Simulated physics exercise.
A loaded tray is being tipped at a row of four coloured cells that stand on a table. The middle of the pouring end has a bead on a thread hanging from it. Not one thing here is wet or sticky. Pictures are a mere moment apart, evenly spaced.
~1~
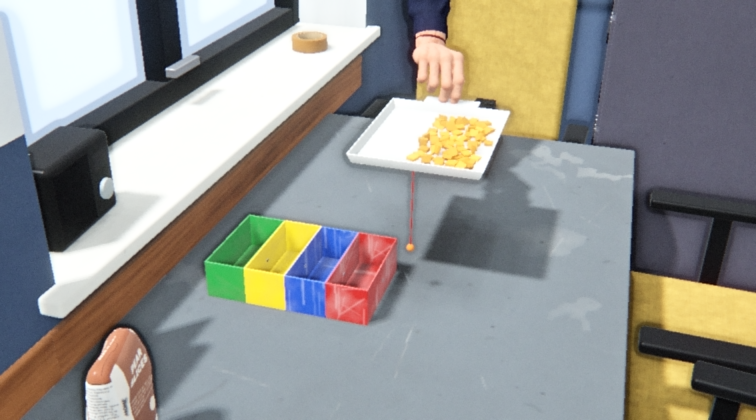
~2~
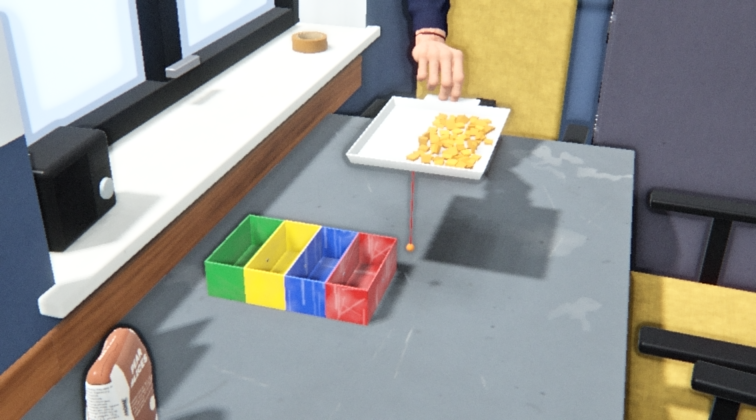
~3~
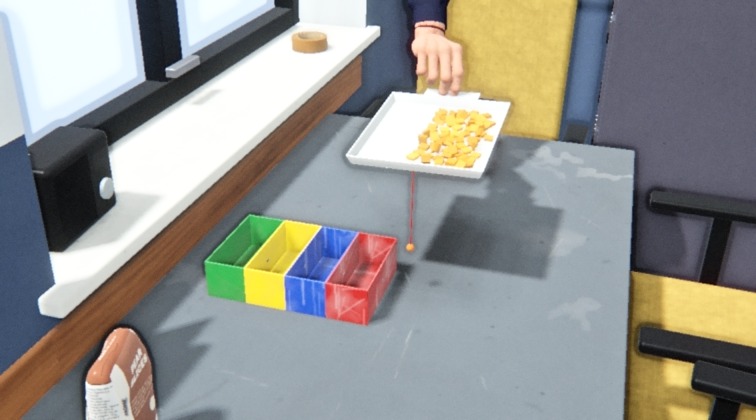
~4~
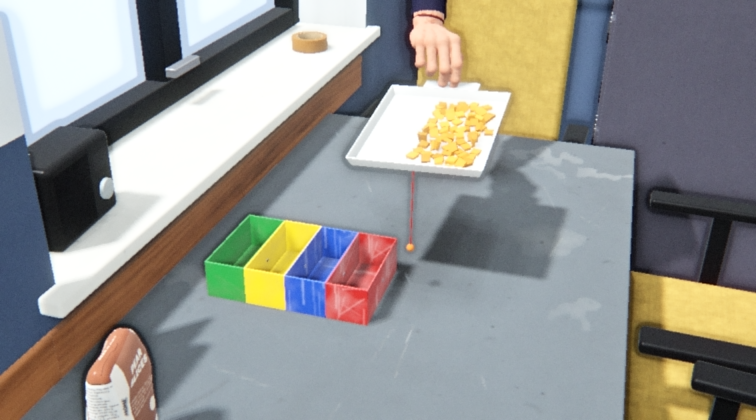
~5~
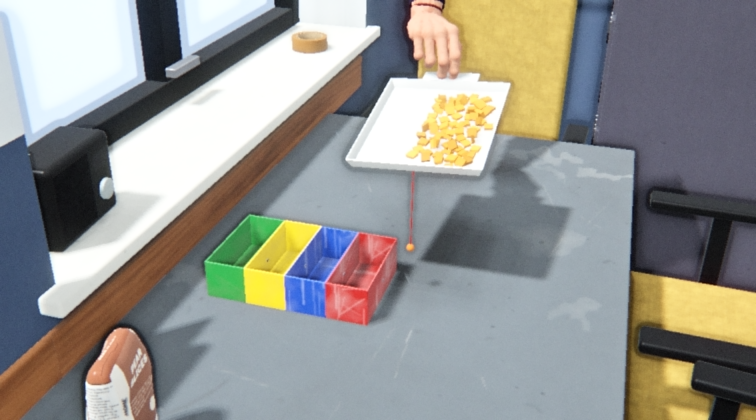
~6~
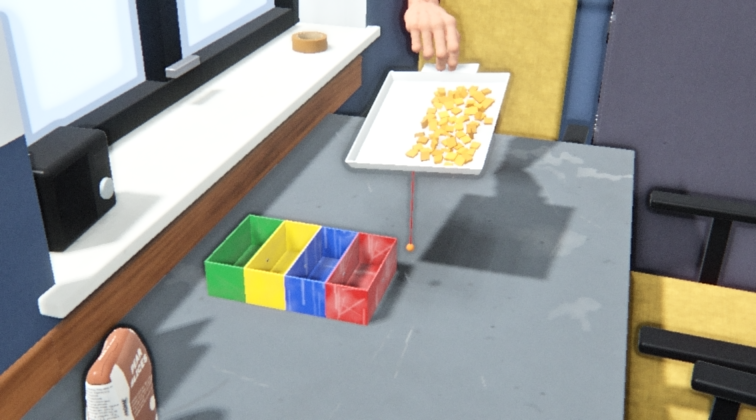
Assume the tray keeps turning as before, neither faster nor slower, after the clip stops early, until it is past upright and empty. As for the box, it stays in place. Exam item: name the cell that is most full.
Answer: Red.
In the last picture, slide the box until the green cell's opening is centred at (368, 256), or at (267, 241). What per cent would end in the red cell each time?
Trial 1 around 0 percent, trial 2 around 40 percent.
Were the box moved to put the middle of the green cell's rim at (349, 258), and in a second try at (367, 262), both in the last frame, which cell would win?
It would be the green cell the first time and the cell in green the second time.
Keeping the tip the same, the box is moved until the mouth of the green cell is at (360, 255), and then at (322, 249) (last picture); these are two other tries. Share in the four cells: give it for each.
In turn 80 and 100 in a hundred.
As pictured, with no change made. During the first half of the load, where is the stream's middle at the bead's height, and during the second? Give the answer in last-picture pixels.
Earlier portion about (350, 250); later portion about (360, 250).
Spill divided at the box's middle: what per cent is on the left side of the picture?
Near 10 in a hundred.
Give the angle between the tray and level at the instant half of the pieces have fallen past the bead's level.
Approx. 90° from level.
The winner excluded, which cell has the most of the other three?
Blue.
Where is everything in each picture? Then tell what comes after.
In the first frame, corners of the pouring end at (352, 153) and (479, 170), level; middle of the load at (454, 139), small crackers; bead on its thread at (410, 248); green cell at (226, 279); yellow cell at (265, 286); blue cell at (305, 293); red cell at (346, 301).
In the second frame, corners of the pouring end at (352, 153) and (479, 170), level; middle of the load at (461, 138).
In the third frame, corners of the pouring end at (351, 154) and (479, 169), tipped barely, lowest at the left corner; middle of the load at (461, 135).
In the fourth frame, corners of the pouring end at (351, 156) and (479, 168), tipped a little, lowest at the left corner; middle of the load at (461, 130).
In the fifth frame, corners of the pouring end at (351, 157) and (479, 167), tipped a little, lowest at the left corner; middle of the load at (454, 125).
In the sixth frame, corners of the pouring end at (351, 159) and (478, 166), tipped clearly, lowest at the left corner; middle of the load at (453, 120); green cell at (226, 279); yellow cell at (265, 286); blue cell at (305, 293); red cell at (346, 301).
Soon, tray tipped steeply; nearly all on the tray; a small part falling or outside the box.
A while on, tray tipped right over; a small part on the tray; about a third in the red cell; about a quarter in the blue cell; about a third falling or outside the box.
Towards the end, tray tipped past a quarter turn; about half in the red cell; about a quarter in the blue cell; about a quarter falling or outside the box.
Finally, tray tipped past a quarter turn; about half in the red cell; about a quarter in the blue cell; none in the yellow cell; none in the green cell; about a quarter outside the box.
